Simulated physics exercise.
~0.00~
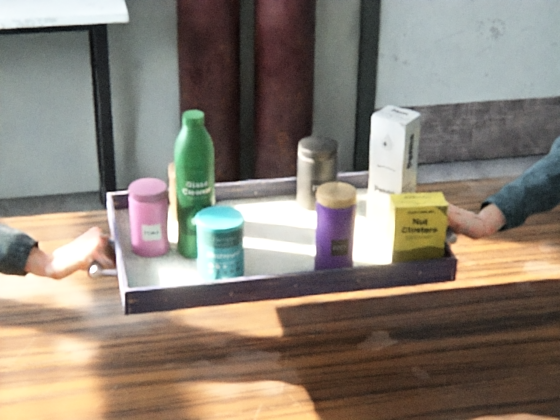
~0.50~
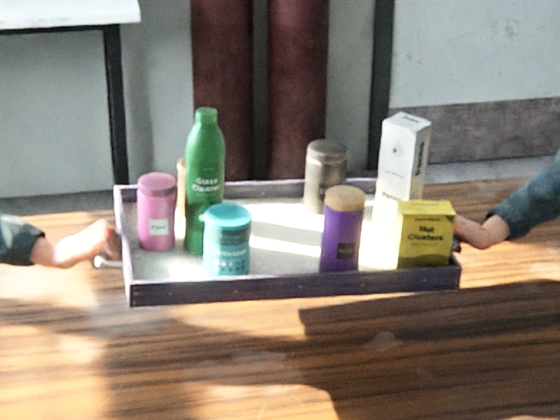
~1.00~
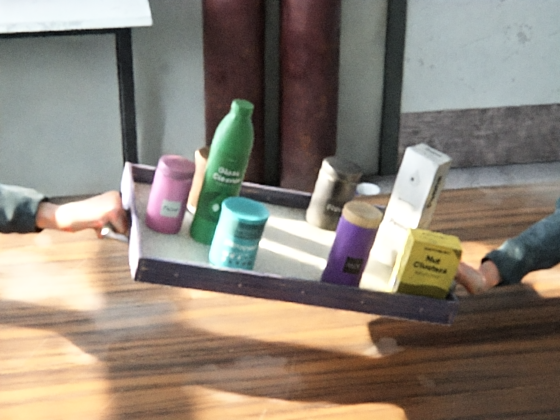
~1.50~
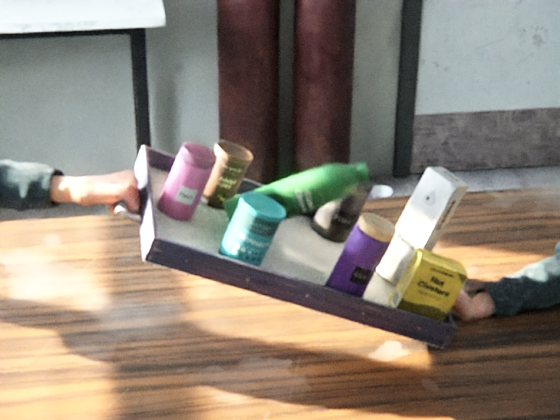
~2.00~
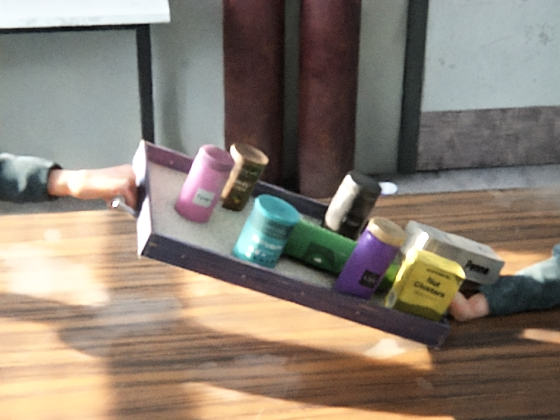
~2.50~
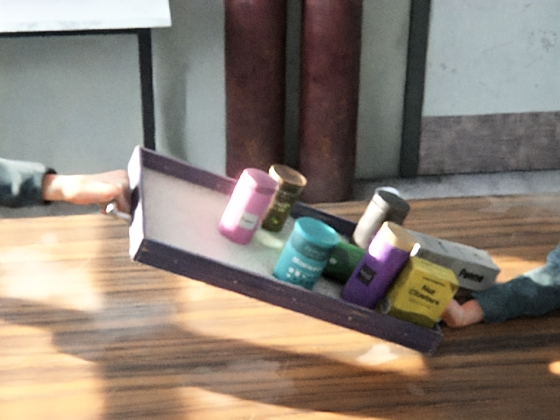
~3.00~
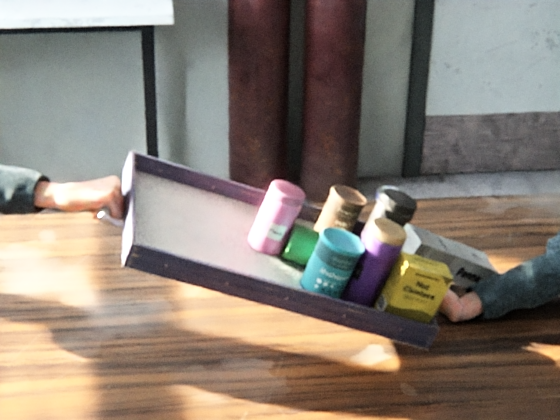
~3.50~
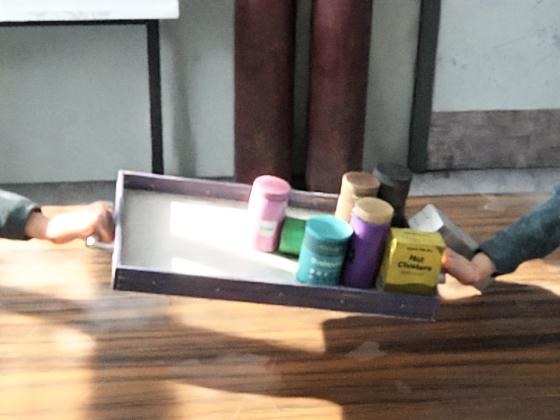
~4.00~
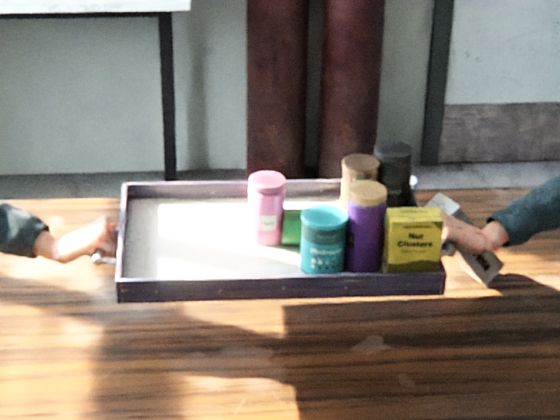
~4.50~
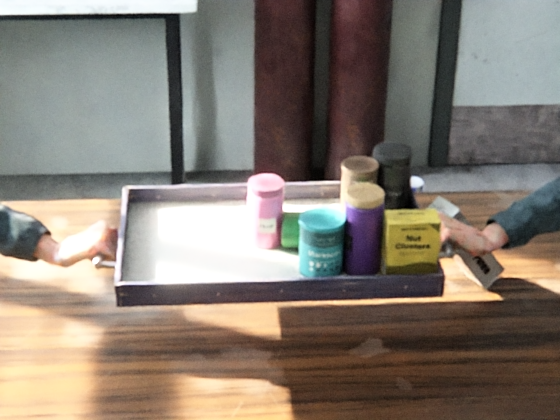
We see two hands tilt a tray of containers down to the right, toppling the green bottle and sending the white carton off the right end as several others slide right, before the tray levels with the bottle lying among the upright containers and the yellow packet still in place.
